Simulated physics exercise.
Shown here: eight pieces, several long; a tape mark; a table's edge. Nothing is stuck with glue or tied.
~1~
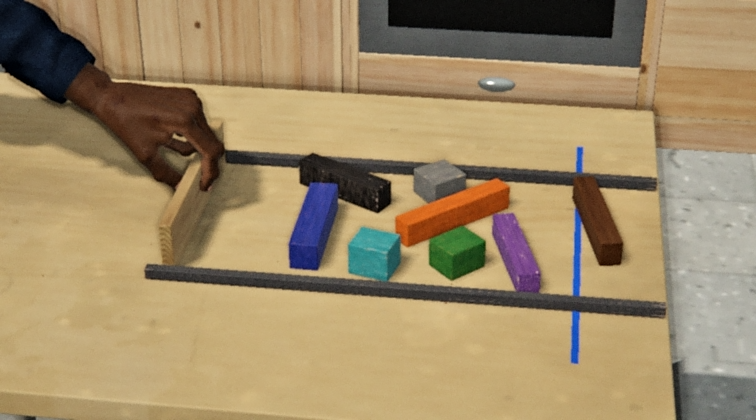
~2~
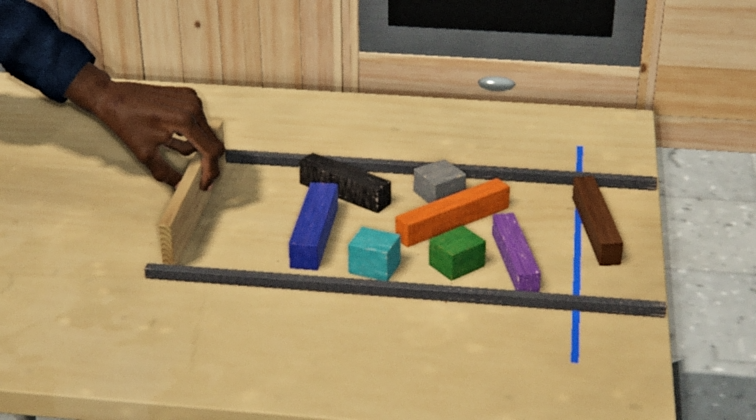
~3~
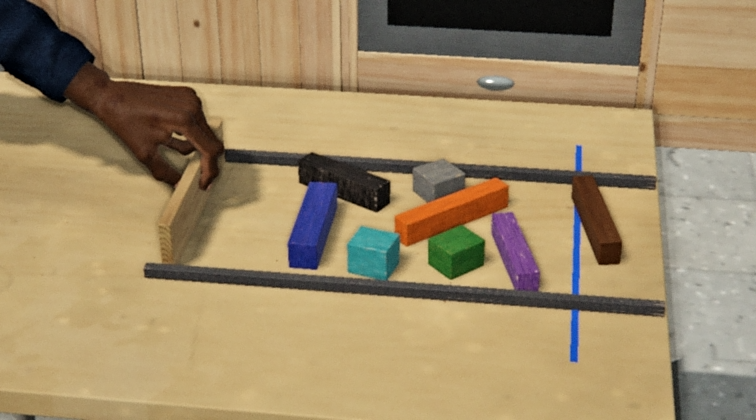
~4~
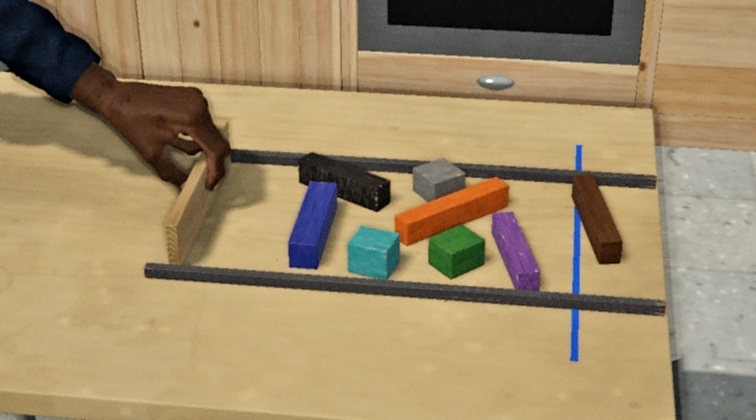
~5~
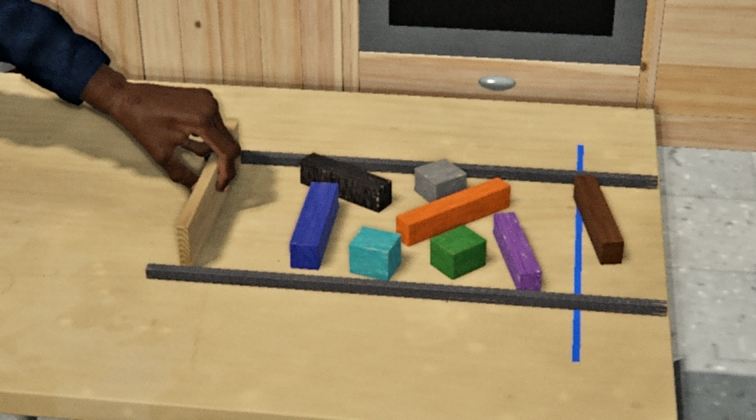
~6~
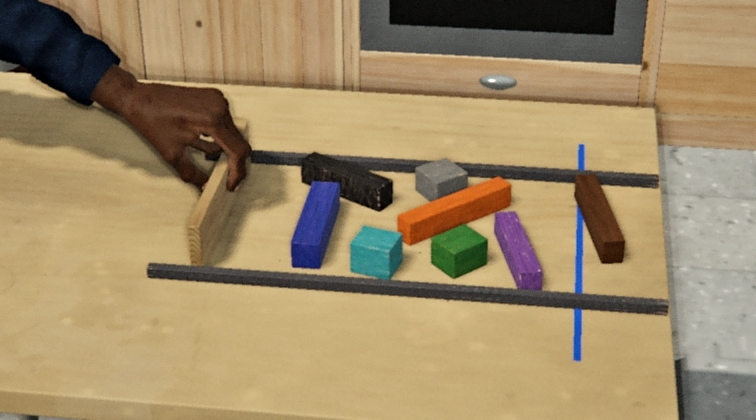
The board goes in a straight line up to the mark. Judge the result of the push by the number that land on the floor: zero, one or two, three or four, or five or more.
The number that land on the floor is three or four.
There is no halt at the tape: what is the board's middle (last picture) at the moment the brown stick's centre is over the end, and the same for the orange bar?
For the brown stick, about (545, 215); for the orange bar, about (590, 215).
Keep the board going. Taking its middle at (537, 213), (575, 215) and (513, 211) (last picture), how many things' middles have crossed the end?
0, 3, 0.
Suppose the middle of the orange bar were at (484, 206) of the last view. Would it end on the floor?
Placed there, it does not drop.
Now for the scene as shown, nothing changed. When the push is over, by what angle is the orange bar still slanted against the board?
About 5 degrees.
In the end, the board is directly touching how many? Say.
The answer is 2.
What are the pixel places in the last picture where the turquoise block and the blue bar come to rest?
They end up close to (632, 277) and (594, 243).
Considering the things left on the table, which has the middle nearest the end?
The orange bar is it.
A little later, none off yet; brown stick at rest near (599, 218); purple bar at rest near (518, 251); green block at rest near (459, 251).
Next, none off yet; brown stick at rest near (599, 218); purple bar shifted a little near (551, 248); green block shifted about its own width near (523, 257).
Later still, none off yet; brown stick shifted a little near (644, 216); purple bar shifted about its own width near (645, 262); green block shifted well along near (627, 277).
When it is over, the number that fall off is three or four; down, green block, purple bar and brown stick.
